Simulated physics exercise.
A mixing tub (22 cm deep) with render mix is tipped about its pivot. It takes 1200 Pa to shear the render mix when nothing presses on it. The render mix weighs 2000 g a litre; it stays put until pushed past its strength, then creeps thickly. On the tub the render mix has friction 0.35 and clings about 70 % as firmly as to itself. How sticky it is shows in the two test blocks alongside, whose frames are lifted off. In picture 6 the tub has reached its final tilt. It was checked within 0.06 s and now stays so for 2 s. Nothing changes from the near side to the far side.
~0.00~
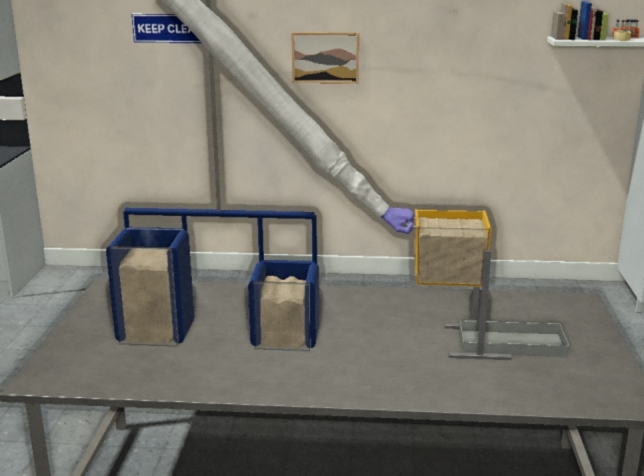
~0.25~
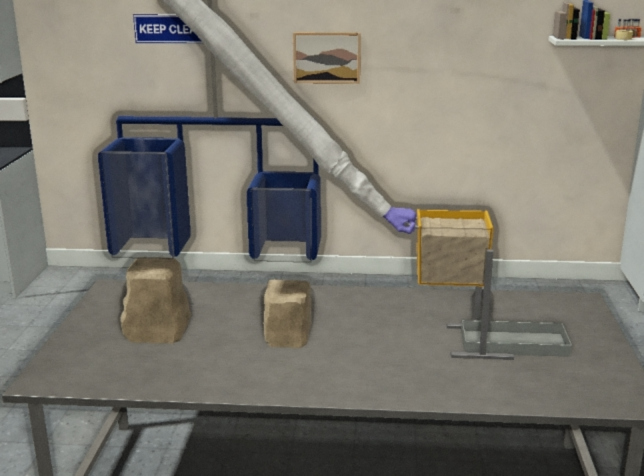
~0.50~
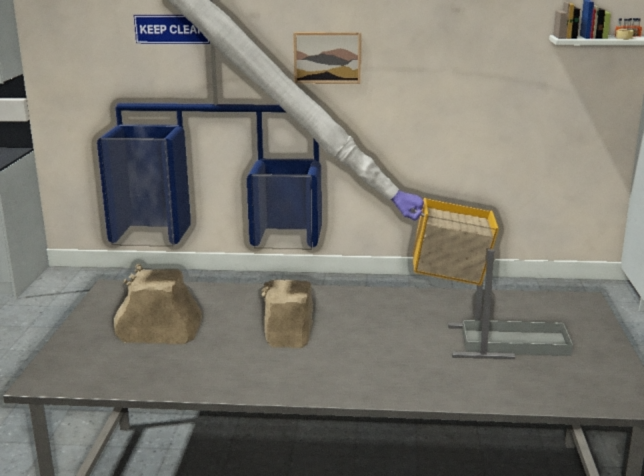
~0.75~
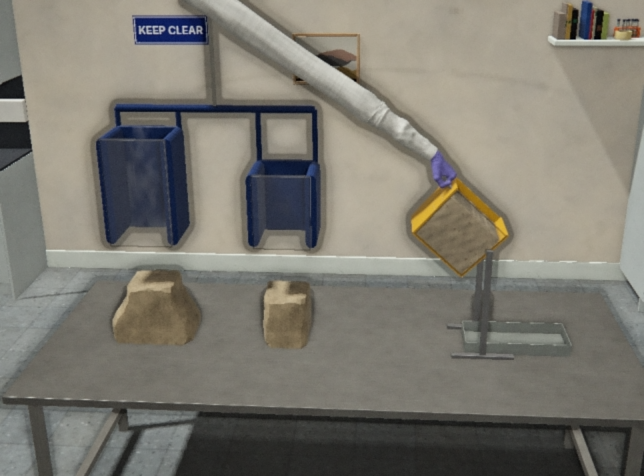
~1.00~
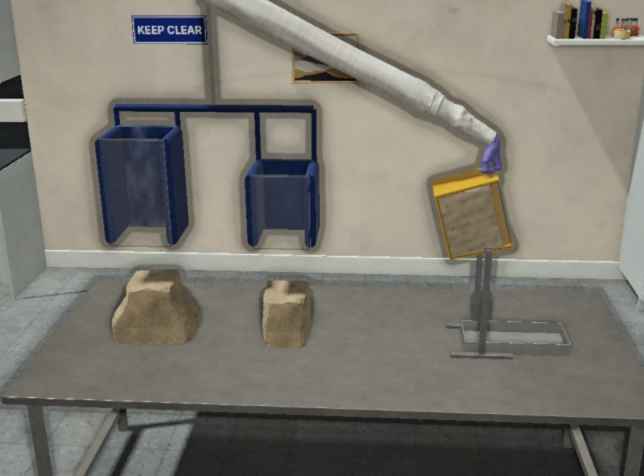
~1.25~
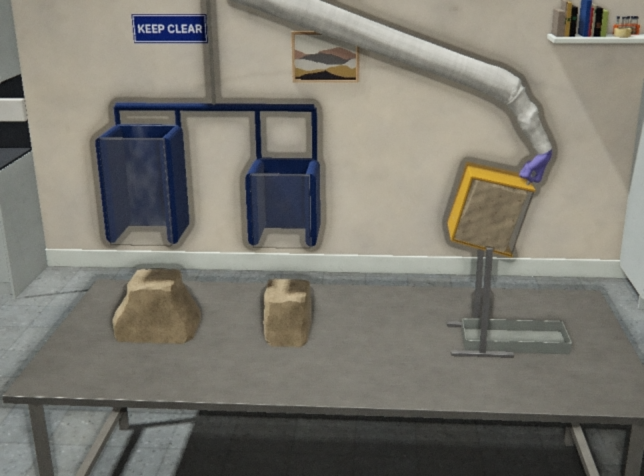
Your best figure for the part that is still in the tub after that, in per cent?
The part that is still in the tub after that is near 36 %.
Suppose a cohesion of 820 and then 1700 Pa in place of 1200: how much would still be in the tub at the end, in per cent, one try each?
In that order: 35 %, 18 %.
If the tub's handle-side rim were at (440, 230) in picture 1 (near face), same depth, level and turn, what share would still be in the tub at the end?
In that case some 100 per cent.
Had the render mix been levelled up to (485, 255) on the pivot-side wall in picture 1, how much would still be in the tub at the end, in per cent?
It would be near 50 %.
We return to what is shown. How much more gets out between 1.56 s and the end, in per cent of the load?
Some 18 per cent.
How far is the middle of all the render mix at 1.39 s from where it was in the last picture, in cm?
Some 5 cm.
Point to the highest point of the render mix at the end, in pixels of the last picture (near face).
At about (498, 222).
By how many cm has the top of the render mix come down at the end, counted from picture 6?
About 15 cm.
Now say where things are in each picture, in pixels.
The first picture shows handle-side rim at (420, 227), tilt 0 degrees; top of the render mix at (427, 235); blocks stand 35 cm, 23 cm (left to right).
The second picture shows handle-side rim at (422, 227), tilt 0 degrees; top of the render mix at (429, 235); blocks stand 31 cm, 23 cm (left to right).
The third picture shows handle-side rim at (428, 215), tilt 11 degrees; top of the render mix at (431, 224); blocks stand 26 cm, 23 cm (left to right).
The fourth picture shows handle-side rim at (458, 190), tilt 42 degrees; top of the render mix at (454, 199); blocks stand 26 cm, 23 cm (left to right).
The fifth picture shows handle-side rim at (499, 182), tilt 75 degrees; top of the render mix at (486, 186); blocks stand 26 cm, 23 cm (left to right).
The sixth picture shows handle-side rim at (534, 192), tilt 104 degrees; top of the render mix at (481, 182); blocks stand 26 cm, 23 cm (left to right).
After 1.39 s, the tub is at 104 degrees and holds 89 %.
After 1.56 s, the tub is at 104 degrees and holds 54 %.
After 1.73 s, the tub is at 104 degrees and holds 36 %.
After 1.90 s, the tub is at 104 degrees and holds 36 %.
After 3.25 s, at the end, the tub is at 104 degrees and holds 36 %.
